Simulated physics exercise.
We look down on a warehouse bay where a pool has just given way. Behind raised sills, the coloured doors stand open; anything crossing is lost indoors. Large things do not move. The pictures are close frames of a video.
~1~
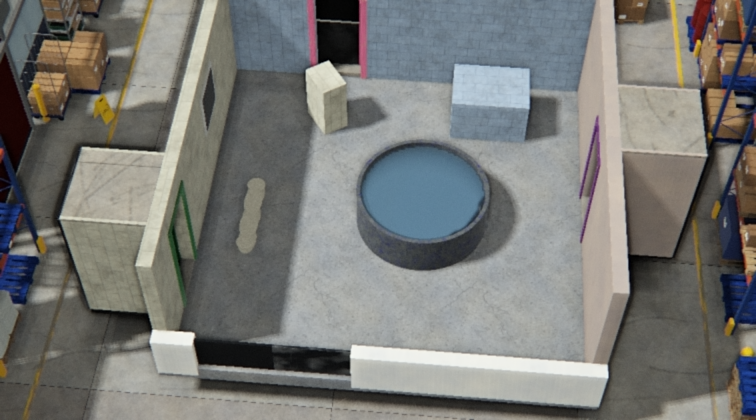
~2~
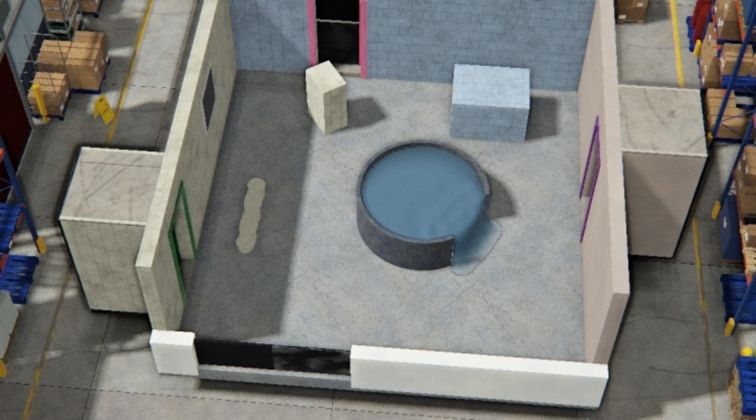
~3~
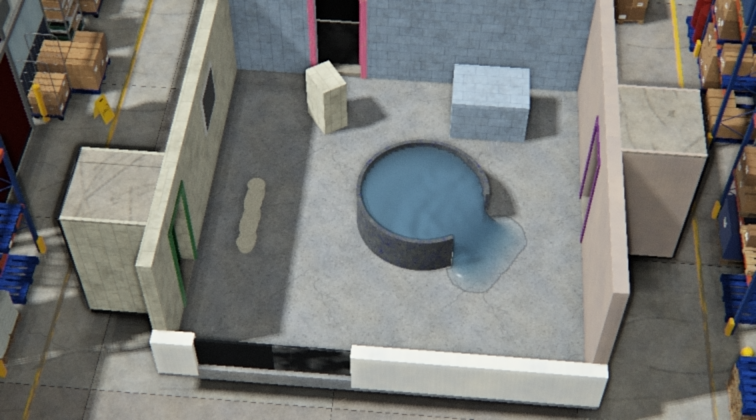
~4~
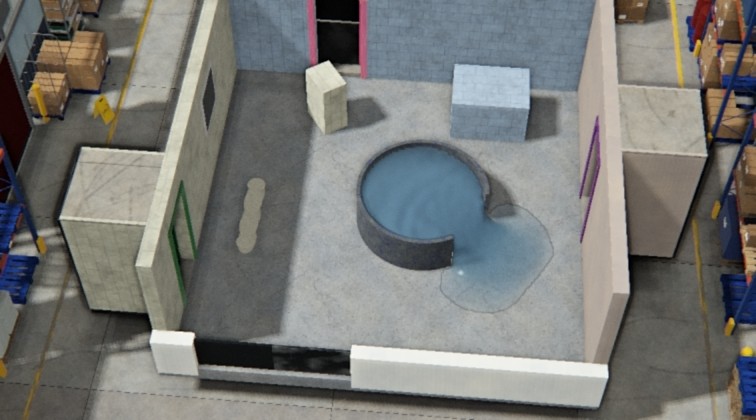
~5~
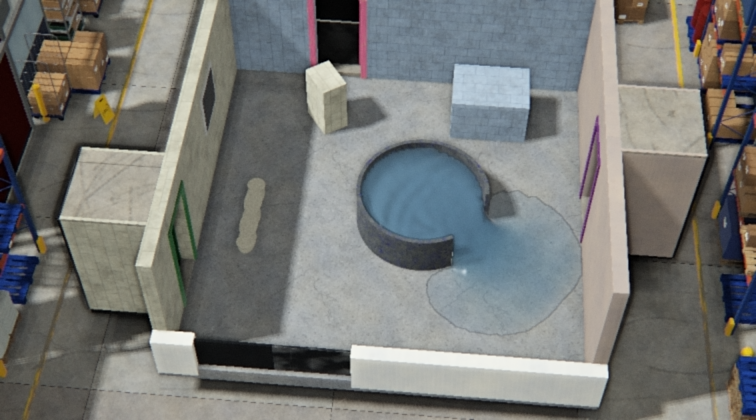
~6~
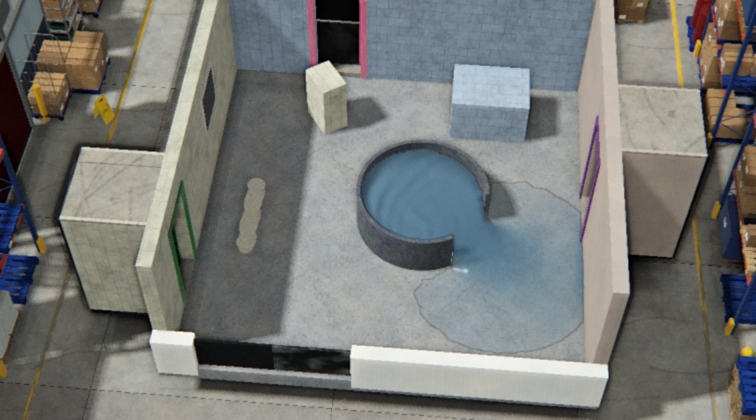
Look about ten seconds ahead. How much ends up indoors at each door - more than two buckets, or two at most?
Indoors: Green door, more than two; pink door, two at most; purple door, more than two.
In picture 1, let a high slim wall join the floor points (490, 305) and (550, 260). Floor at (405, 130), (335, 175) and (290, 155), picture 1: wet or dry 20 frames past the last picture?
Listed order: Spared, spared, spared.
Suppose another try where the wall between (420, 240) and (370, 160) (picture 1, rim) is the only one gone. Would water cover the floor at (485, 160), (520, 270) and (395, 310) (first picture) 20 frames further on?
First unwetted, second unwetted, third soaked.
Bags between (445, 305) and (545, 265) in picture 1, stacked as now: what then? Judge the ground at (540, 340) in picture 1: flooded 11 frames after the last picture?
At that place: Covered.
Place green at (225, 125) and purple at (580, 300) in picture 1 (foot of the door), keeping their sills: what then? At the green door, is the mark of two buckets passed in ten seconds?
Door by door, the green door stays inside the limit.
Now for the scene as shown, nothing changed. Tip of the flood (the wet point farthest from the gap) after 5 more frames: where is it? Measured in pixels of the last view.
Approximate pixel: (580, 385).
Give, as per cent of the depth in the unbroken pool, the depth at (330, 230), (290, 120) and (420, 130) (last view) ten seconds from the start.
About 4 per cent, then 8 per cent, then 4 per cent.
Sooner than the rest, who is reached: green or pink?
I'd go with the green-painted one.
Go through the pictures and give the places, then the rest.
The first picture shows the round pool at (423, 192) is whole and still.
In the second picture, water pours out at (474, 239) and has run to (492, 222).
In the third picture, the front is at (479, 289), out from the gap at (474, 239).
In the fourth picture, water pours out at (474, 240) and has run to (499, 307).
In the fifth picture, water pours out at (474, 240) and has run to (577, 271).
In the sixth picture, the front is at (568, 330), out from the gap at (474, 239).
A moment on, water covers 20 % of the floor; the green door not reached, the pink door not reached, the purple door under two buckets in.
Next, water covers 25 % of the floor; the green door not reached, the pink door not reached, the purple door over two buckets in.
Then, water covers 45 % of the floor; the green door not reached, the pink door not reached, the purple door over two buckets in.
Later, water covers 80 % of the floor; the green door far over two buckets in, the pink door wet at the sill, nothing in, the purple door far over two buckets in.
In the end, water covers 95 % of the floor; the green door far over two buckets in, the pink door wet at the sill, nothing in, the purple door far over two buckets in.
